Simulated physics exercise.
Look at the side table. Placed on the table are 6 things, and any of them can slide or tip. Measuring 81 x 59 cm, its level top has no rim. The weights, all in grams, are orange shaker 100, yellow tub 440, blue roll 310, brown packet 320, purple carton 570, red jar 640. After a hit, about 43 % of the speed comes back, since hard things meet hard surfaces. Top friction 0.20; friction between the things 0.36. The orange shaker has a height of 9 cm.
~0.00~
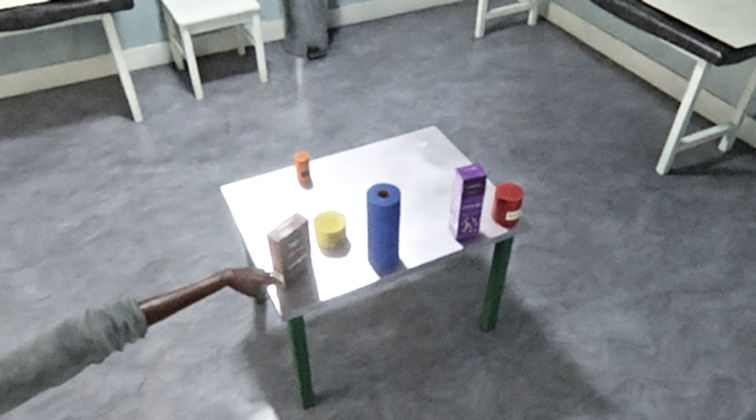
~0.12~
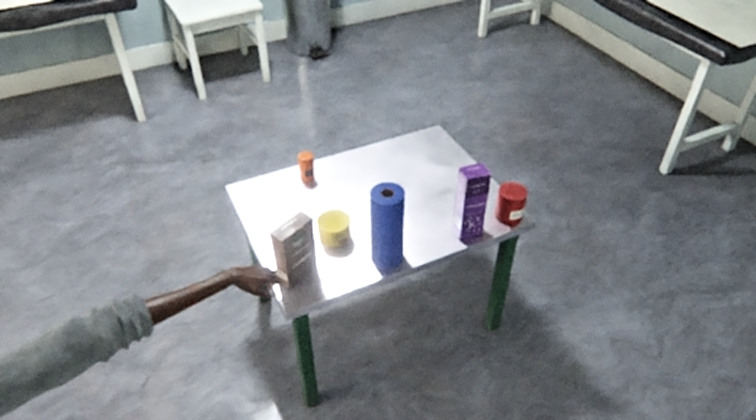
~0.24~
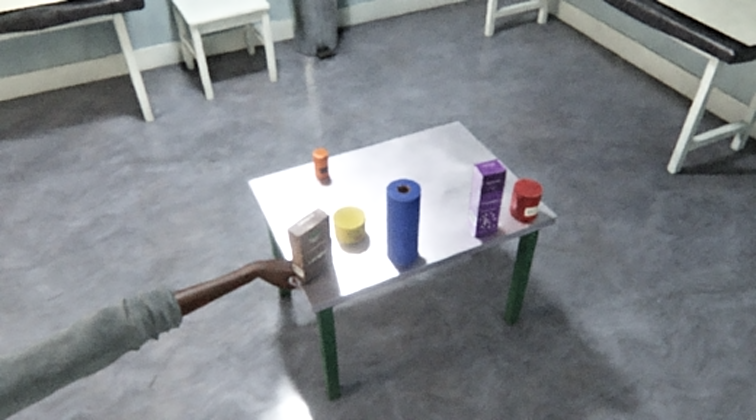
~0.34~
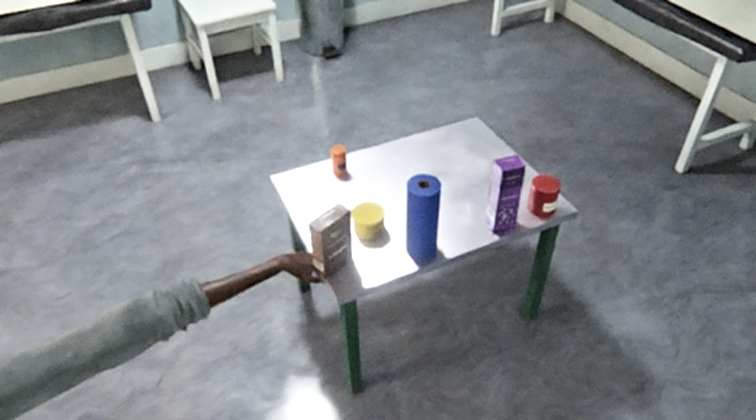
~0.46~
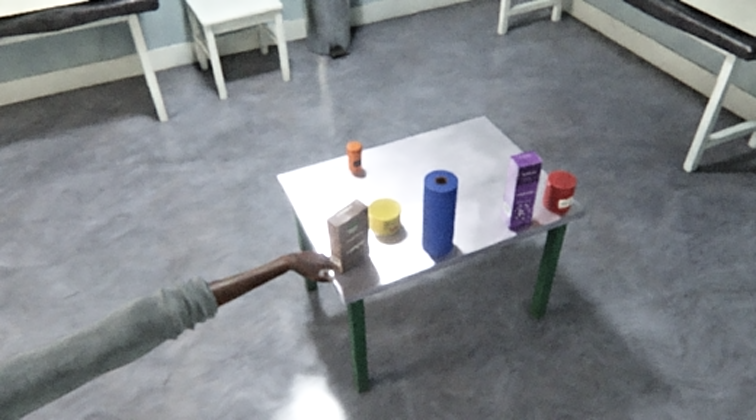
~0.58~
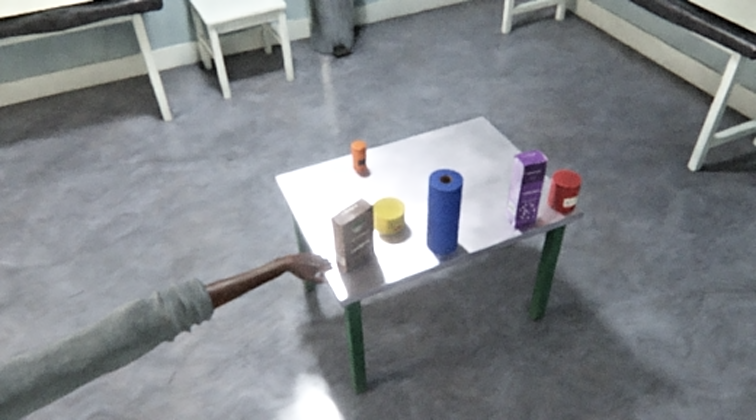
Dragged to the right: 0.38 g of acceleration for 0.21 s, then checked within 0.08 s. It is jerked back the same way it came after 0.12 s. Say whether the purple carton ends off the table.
It does not come off.
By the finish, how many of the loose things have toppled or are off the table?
Count: 1.
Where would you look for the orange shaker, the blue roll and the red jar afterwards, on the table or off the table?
Observed: Orange shaker remains in bounds; blue roll remains in bounds; red jar exits its support.
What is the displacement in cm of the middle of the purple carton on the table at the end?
I'd put it at about 4 centimetres.
Around 0.68 s, table shifted 4 cm; purple carton shifted 5 cm near (520, 191); red jar shifted 5 cm; orange shaker shifted 6 cm.
Around 1.18 s, red jar now off the table; purple carton shifted 4 cm near (506, 196); orange shaker shifted 4 cm.
Finally (1.5 s), off the table, red jar; the other 5 still in place (within 5 cm). In the last view, purple carton near (506, 196).
